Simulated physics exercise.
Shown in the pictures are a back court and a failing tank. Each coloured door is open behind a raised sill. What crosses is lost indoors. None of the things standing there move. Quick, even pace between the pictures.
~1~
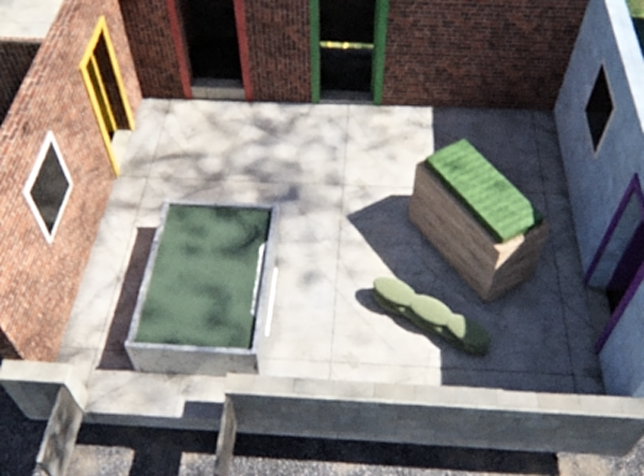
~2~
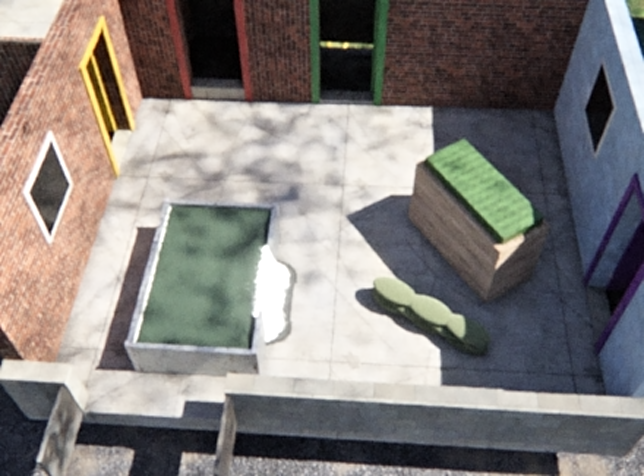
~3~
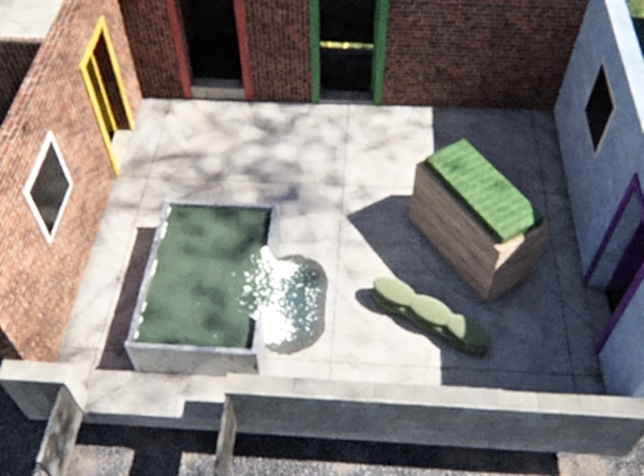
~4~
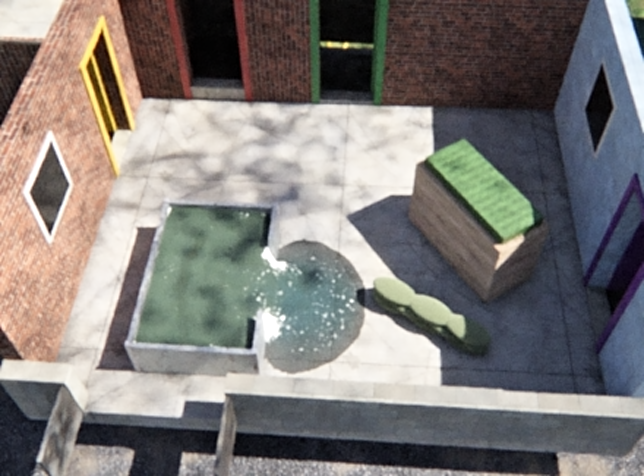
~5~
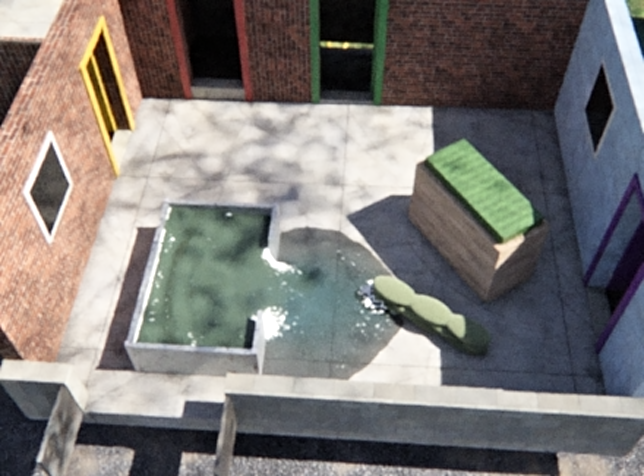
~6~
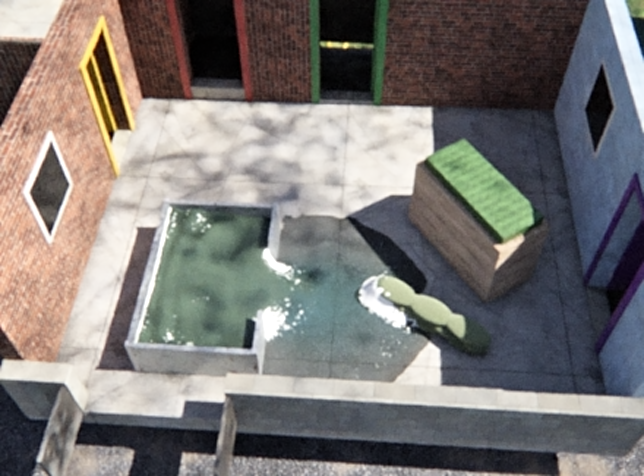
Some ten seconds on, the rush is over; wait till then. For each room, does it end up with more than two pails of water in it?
As I see it, the red door does not go over two buckets. The green door does not go over two buckets. The purple door goes over two buckets. The yellow door does not go over two buckets.
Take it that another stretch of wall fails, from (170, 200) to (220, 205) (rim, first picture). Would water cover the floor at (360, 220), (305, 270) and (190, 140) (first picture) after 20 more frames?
Untouched, untouched, submerged.
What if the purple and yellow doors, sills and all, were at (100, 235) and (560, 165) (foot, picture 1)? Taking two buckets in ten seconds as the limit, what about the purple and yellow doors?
Result - purple door remains within the limit; yellow door remains within the limit.
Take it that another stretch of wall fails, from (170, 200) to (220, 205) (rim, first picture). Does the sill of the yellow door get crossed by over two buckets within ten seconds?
As far as I can tell, the yellow door surpasses the limit.
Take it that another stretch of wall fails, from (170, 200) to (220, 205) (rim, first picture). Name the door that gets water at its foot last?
The purple door.
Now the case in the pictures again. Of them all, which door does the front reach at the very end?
I'd go with the yellow-painted one.
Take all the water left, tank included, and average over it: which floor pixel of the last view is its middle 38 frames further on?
Roughly (375, 264).
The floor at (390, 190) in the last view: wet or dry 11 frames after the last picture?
It'll be soaked.
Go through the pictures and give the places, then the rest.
In the first frame, still water in the tank at (208, 274).
In the second frame, water pours out at (266, 293) and has run to (272, 338).
In the third frame, water pours out at (266, 294) and has run to (315, 332).
In the fourth frame, water pours out at (266, 294) and has run to (357, 323).
In the fifth frame, the front is at (394, 325), out from the gap at (266, 293).
In the sixth frame, water pours out at (266, 293) and has run to (426, 334).
A moment on, water covers 20 % of the floor; the red door not reached, the green door not reached, the purple door not reached, the yellow door not reached.
Next, water covers 30 % of the floor; the red door not reached, the green door not reached, the purple door not reached, the yellow door not reached.
Then, water covers 50 % of the floor; the red door not reached, the green door wet at the sill, nothing in, the purple door under two buckets in, the yellow door not reached.
Later, water covers 70 % of the floor; the red door wet at the sill, nothing in, the green door under two buckets in, the purple door over two buckets in, the yellow door not reached.
In the end, water covers 90 % of the floor; the red door wet at the sill, nothing in, the green door under two buckets in, the purple door over two buckets in, the yellow door under two buckets in.
